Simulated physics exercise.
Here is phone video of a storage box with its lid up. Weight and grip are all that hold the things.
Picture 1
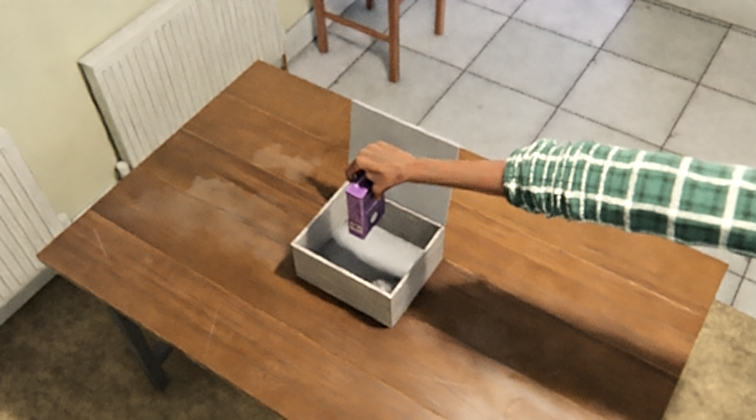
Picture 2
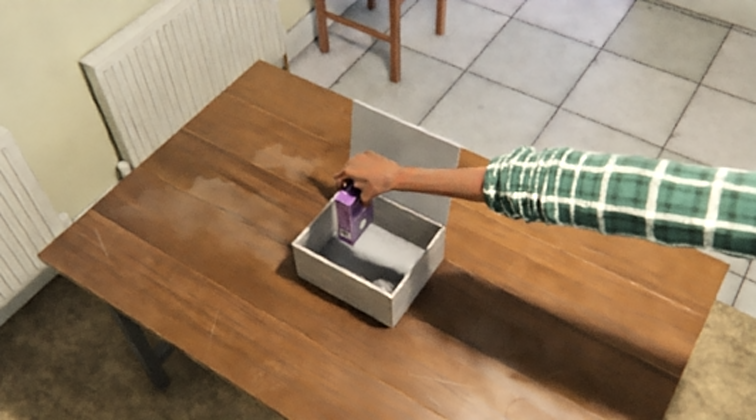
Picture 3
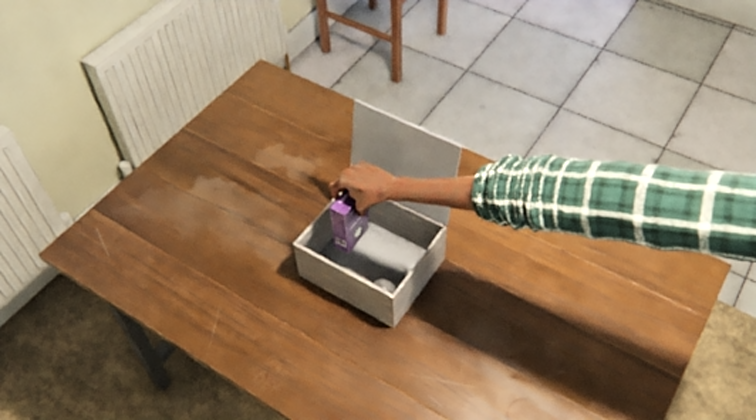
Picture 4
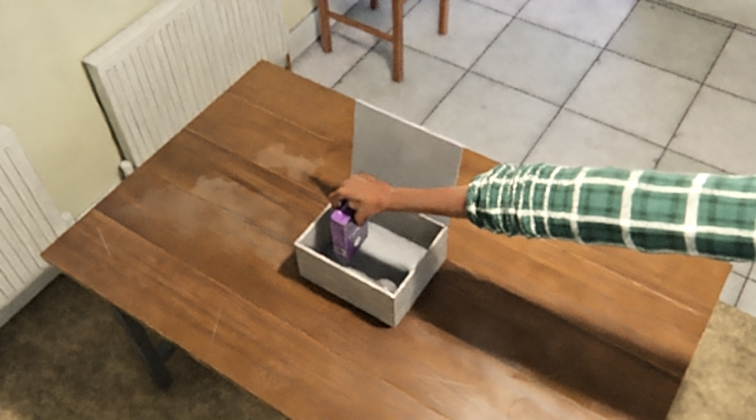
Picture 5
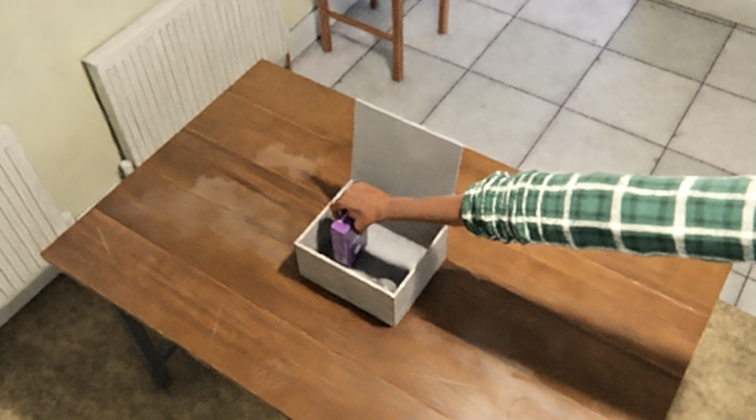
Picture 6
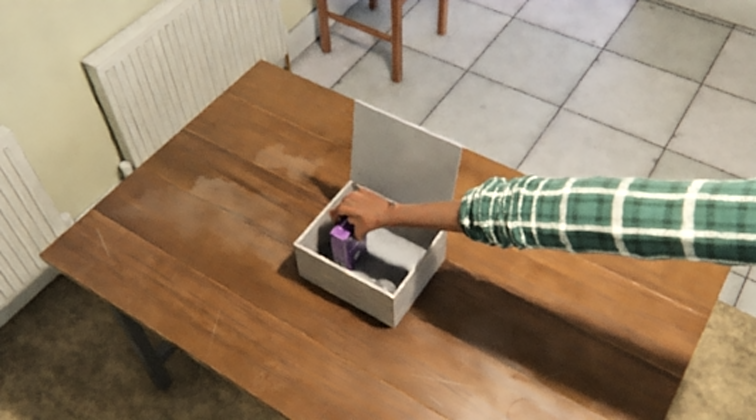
A hand in a green plaid sleeve lowers a purple packet into an open box.
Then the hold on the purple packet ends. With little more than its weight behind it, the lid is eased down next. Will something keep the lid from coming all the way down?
Yes, it stays propped open.
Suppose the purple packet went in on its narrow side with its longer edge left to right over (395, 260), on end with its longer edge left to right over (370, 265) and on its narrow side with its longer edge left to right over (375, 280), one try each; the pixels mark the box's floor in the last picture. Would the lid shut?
Try 1: Lid goes down; try 2: Lid stays raised; try 3: Lid goes down.
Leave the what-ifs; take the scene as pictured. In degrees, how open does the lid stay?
Lid angle from rim - close to 16°.
Then, 1.30 s after the last picture, lid 78° above the rim.
Then, 1.80 s after the last picture, lid 40° above the rim.
At rest, lid 17° above the rim; both in place. Seen from the same camera at the end, purple packet near (350, 242).
